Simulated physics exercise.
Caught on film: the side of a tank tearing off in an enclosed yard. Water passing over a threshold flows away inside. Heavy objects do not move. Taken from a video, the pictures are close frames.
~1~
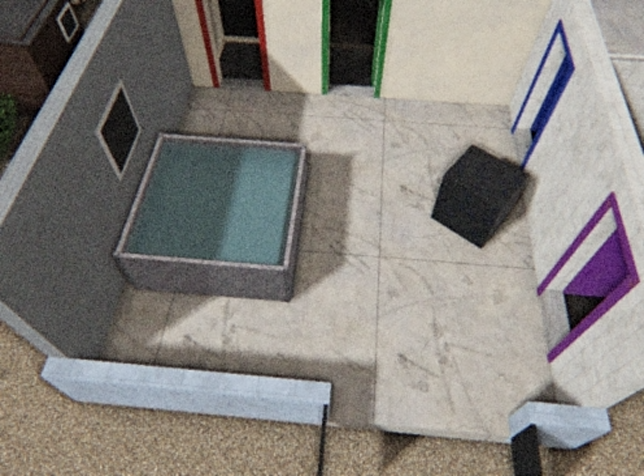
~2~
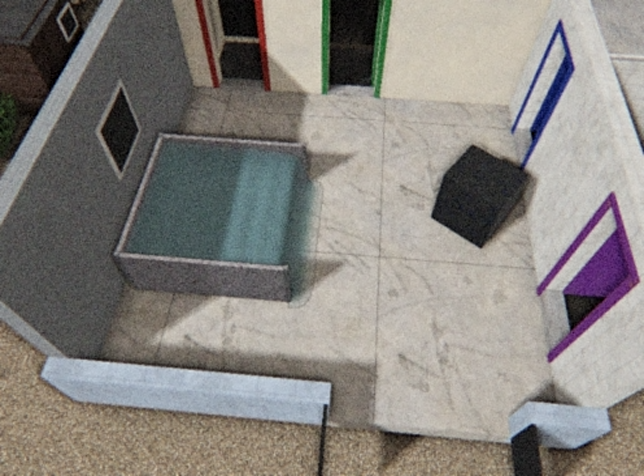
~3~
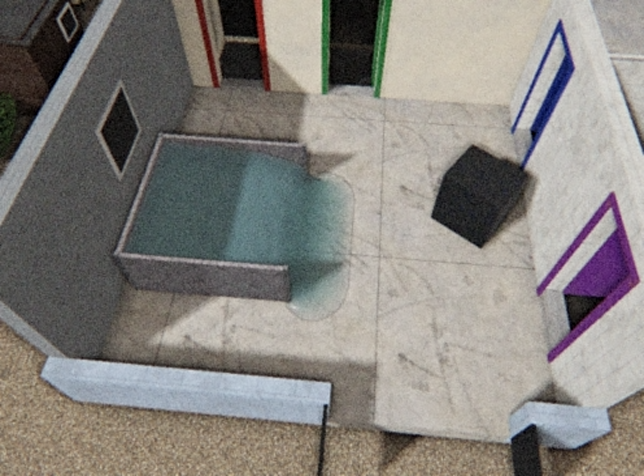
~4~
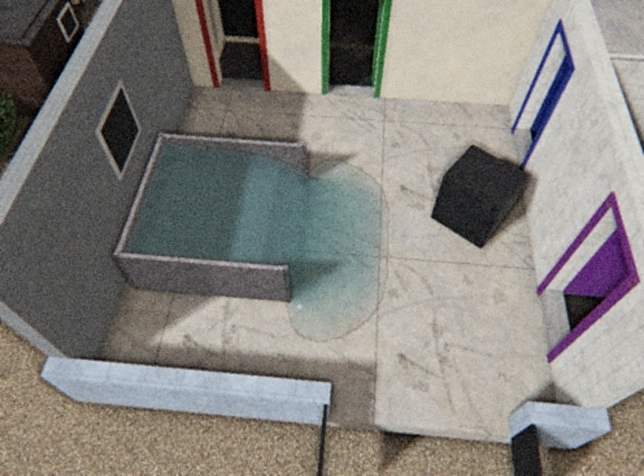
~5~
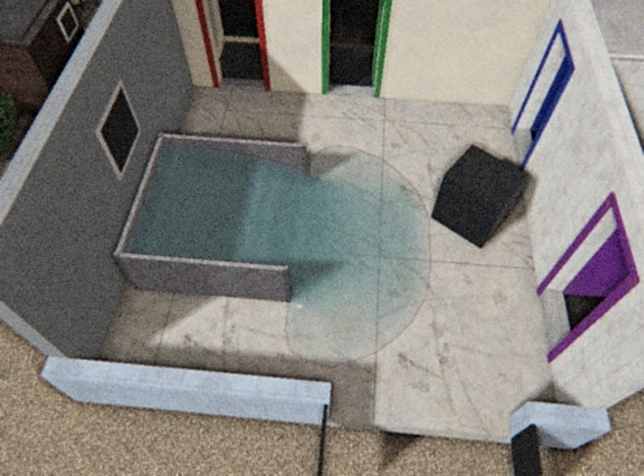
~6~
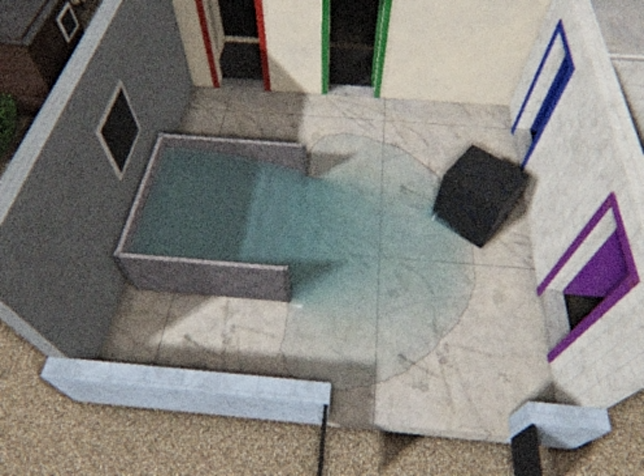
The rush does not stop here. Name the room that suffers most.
Purple.
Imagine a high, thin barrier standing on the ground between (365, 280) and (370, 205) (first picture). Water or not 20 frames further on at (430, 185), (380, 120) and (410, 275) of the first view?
Lab note - three points, in order: Flooding; flooding; no flooding.
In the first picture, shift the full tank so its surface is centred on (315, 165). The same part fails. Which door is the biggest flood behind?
Answer: The blue door.
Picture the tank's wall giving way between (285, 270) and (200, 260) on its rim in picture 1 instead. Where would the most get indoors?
It's the red-painted one, I reckon.
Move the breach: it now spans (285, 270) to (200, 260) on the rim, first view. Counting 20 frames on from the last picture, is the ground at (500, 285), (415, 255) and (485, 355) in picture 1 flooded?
Listed as asked, the three spots end up wetted, wetted and wetted.
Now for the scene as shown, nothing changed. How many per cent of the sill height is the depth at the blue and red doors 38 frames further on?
The first is near 80 per cent, the second near 100 per cent.
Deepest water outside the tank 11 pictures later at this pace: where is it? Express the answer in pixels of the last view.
About (559, 421).
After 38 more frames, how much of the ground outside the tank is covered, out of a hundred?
Roughly 95 percent, I'd say.
A moment on, water covers 55 % of the floor; red door not reached, purple door a trickle in, blue door wet at the sill, nothing in, green door not reached.
Next, water covers 60 % of the floor; red door not reached, purple door a lot in, blue door a trickle in, green door wet at the sill, nothing in.
Then, water covers 65 % of the floor; red door not reached, purple door a lot in, blue door some in, green door wet at the sill, nothing in.
Later, water covers 95 % of the floor; red door wet at the sill, nothing in, purple door a lot in, blue door a lot in, green door some in.
In the end, water covers 100 % of the floor; red door a lot in, purple door a lot in, blue door a lot in, green door some in; the purple door has let in the most.
